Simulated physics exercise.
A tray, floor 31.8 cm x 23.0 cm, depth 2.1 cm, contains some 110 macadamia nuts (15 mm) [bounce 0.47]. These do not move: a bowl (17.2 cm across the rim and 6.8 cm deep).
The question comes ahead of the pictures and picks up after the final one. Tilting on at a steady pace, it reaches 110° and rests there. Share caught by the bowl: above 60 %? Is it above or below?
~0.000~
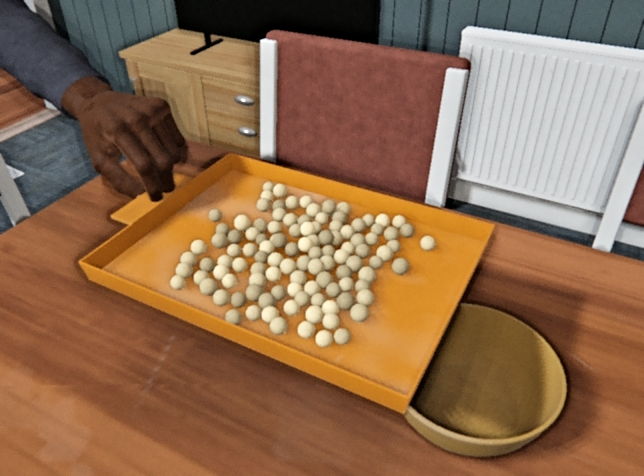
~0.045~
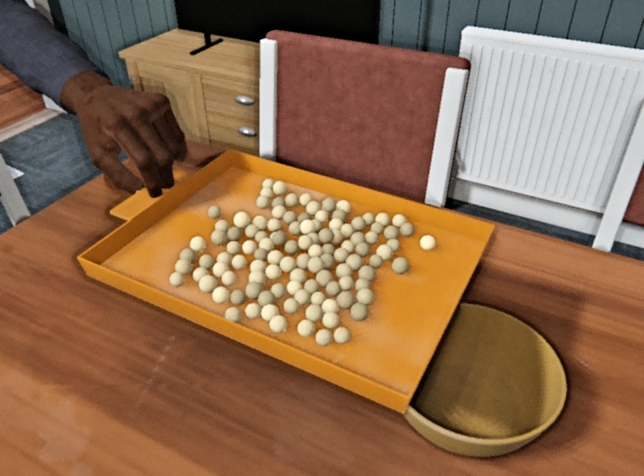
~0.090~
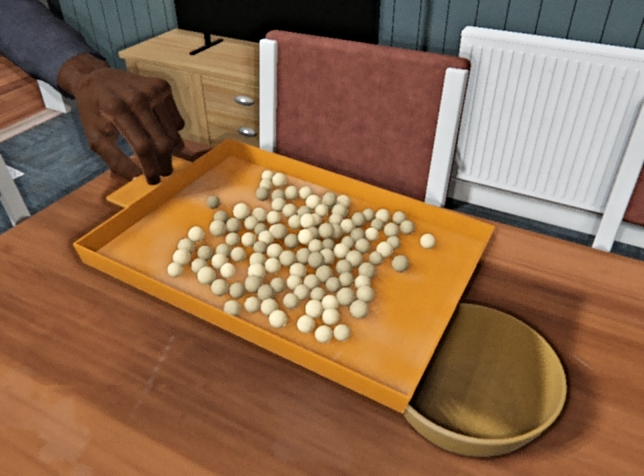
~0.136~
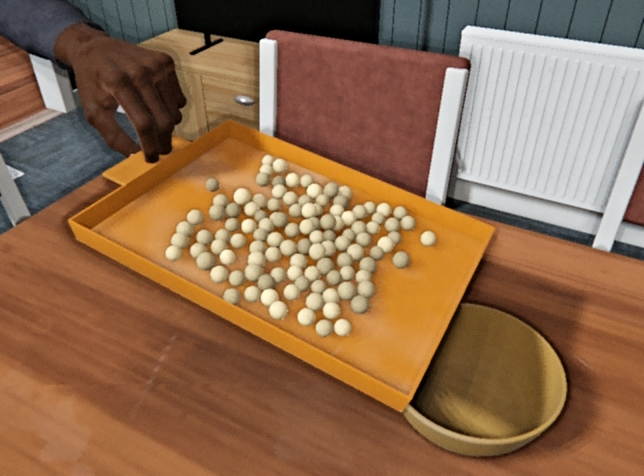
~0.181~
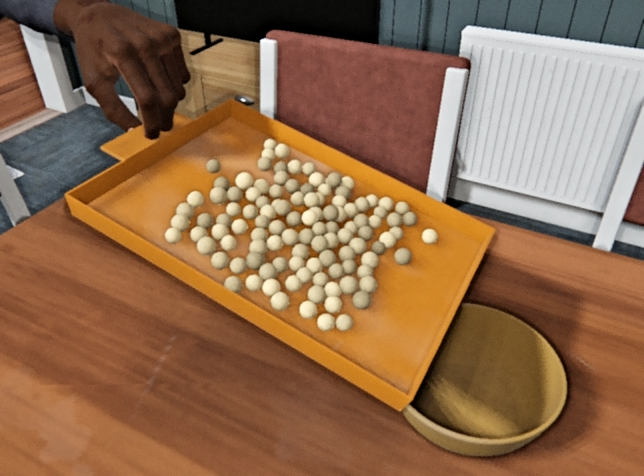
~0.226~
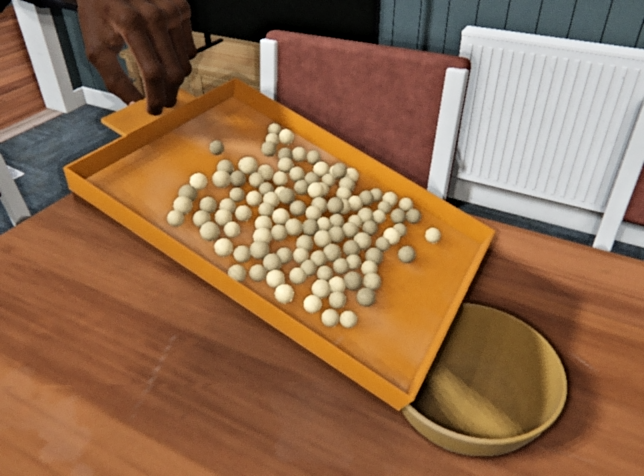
It comes out above.
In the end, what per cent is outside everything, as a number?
Roughly 30 percent ends up there.
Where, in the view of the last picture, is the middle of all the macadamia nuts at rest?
Near pixel (480, 412).
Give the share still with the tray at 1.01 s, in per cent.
Share on tray: Approx. 50 per cent.
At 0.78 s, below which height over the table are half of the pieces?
The halfway height sits near 18 cm above the table.
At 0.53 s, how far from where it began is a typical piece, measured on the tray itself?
My guess would be some 10 cm.
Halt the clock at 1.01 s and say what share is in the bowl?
I'd say near 20 per cent by that time.
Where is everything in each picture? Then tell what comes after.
In the first frame, tray at (222, 322); tilt 0 degrees; leading edge at (459, 296); middle of the load at (306, 244); bowl at (473, 364).
In the second frame, tray at (222, 320); tilt 1 degrees; leading edge at (459, 296); middle of the load at (306, 243).
In the third frame, tray at (221, 313); tilt 4 degrees; leading edge at (459, 297); middle of the load at (306, 237).
In the fourth frame, tray at (222, 302); tilt 9 degrees; low side right; leading edge at (460, 298); middle of the load at (307, 227).
In the fifth frame, tray at (223, 289); tilt 14 degrees; low side right; leading edge at (461, 299); middle of the load at (310, 218).
In the sixth frame, tray at (227, 278); tilt 19 degrees; low side right; leading edge at (461, 300); middle of the load at (314, 214); bowl at (474, 364). It turns about 115 degrees a second.
Then, at 0.53 s, tilt 54 degrees; tray 100 %; middle of all pieces on or above the table near (419, 248).
After 0.78 s, tilt 82 degrees; outside 5 %, bowl 10 %, tray 70 %, in the air 15 %; middle of all pieces on or above the table near (461, 300).
After 1.01 s, tilt 107 degrees; outside 10 %, bowl 20 %, tray 50 %, in the air 20 %; middle of all pieces on or above the table near (477, 333).
After 1.23 s, tilt 110 degrees; outside 25 %, bowl 70 %, in the air 5 %; middle of all pieces on or above the table near (493, 418).
By 2.1 s all is still; outside 30 %, bowl 70 %.
